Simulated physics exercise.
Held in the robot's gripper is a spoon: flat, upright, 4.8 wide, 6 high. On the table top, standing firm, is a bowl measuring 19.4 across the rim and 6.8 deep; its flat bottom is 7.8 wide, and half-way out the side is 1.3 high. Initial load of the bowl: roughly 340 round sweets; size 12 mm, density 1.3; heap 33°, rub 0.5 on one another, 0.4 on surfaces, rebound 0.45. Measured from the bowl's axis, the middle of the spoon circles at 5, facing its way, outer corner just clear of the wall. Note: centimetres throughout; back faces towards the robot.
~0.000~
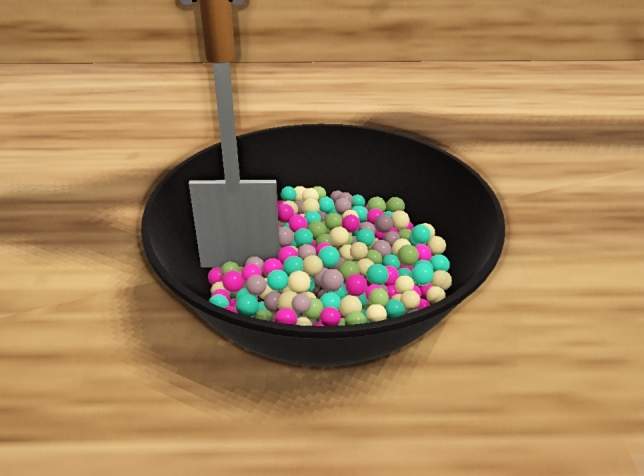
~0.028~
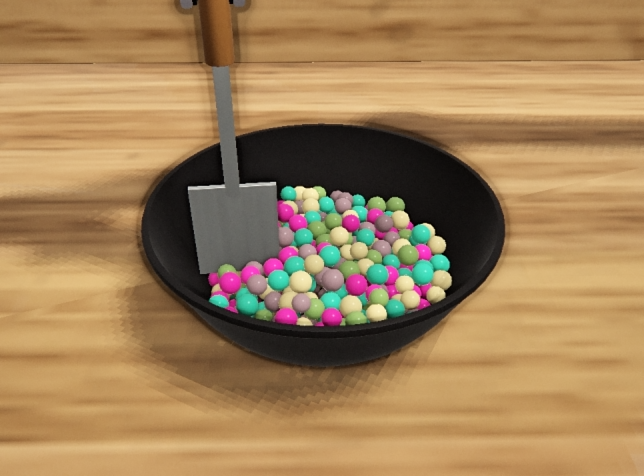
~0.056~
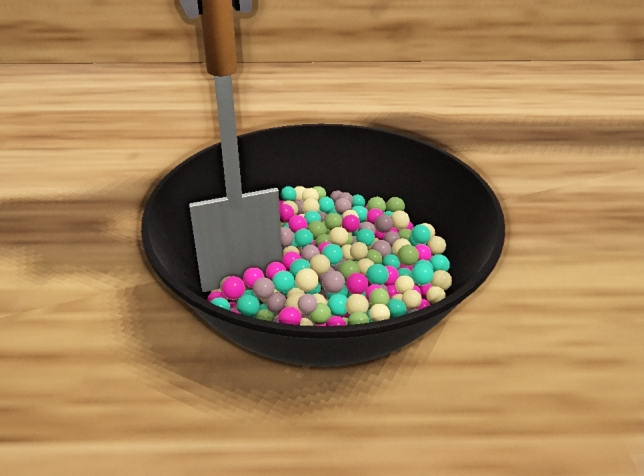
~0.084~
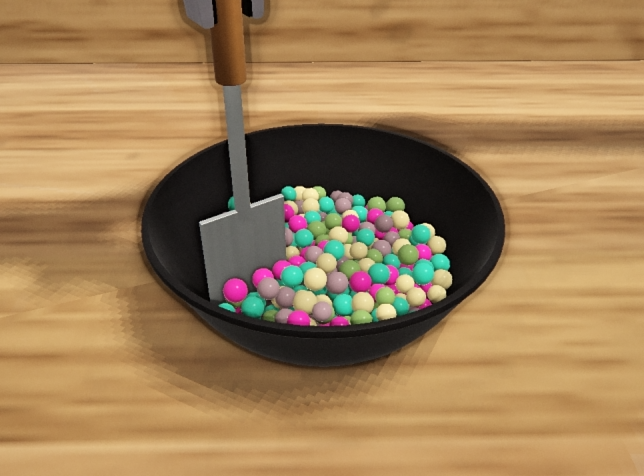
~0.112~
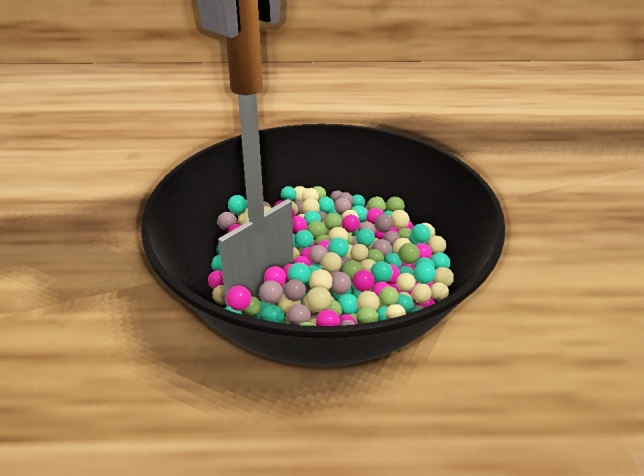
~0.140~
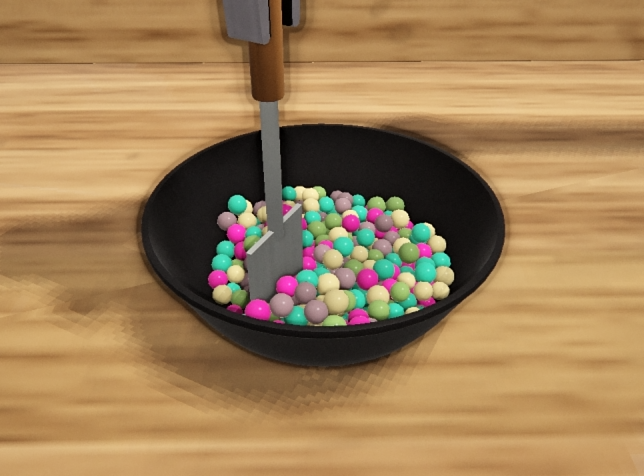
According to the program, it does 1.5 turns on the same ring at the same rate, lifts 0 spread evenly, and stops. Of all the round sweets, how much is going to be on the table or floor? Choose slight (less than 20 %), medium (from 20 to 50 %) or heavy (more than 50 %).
The share is slight.
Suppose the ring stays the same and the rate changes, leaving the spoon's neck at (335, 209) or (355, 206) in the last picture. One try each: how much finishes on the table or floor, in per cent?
First try: Around 30 %; second try: Around 40 %.
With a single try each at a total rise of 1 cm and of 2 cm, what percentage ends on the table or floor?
Trial one: Roughly 10 %; trial two: Roughly 5 %.
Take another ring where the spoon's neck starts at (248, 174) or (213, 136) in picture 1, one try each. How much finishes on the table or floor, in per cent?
Roughly 10 % and 5 %.
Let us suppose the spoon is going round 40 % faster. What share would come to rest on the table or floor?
It would come to around 30 percent.
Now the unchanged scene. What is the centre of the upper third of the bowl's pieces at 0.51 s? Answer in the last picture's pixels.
I'd point to somewhere close to (314, 173).
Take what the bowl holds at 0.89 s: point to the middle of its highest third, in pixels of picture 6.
I'd point to about (357, 302).
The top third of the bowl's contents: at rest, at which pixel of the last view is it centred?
Estimated centre: (387, 206).
After 0.51 s, 248° round, highest piece 9 above the table; 328 in the bowl, 5 on the table or floor, 4 in flight or on the tool.
After 0.89 s, 76° round, highest piece 9 above the table; 307 in the bowl, 21 on the table or floor, 9 in flight or on the tool.
After 1.27 s, 180° round, highest piece 8 above the table; 290 in the bowl, 45 on the table or floor, 2 in flight or on the tool.
After 1.97 s, 180° round, highest piece 7 above the table; 290 in the bowl, 47 on the table or floor.
At rest, 290 in the bowl, 47 on the table or floor. That is 14 % on the table or floor.
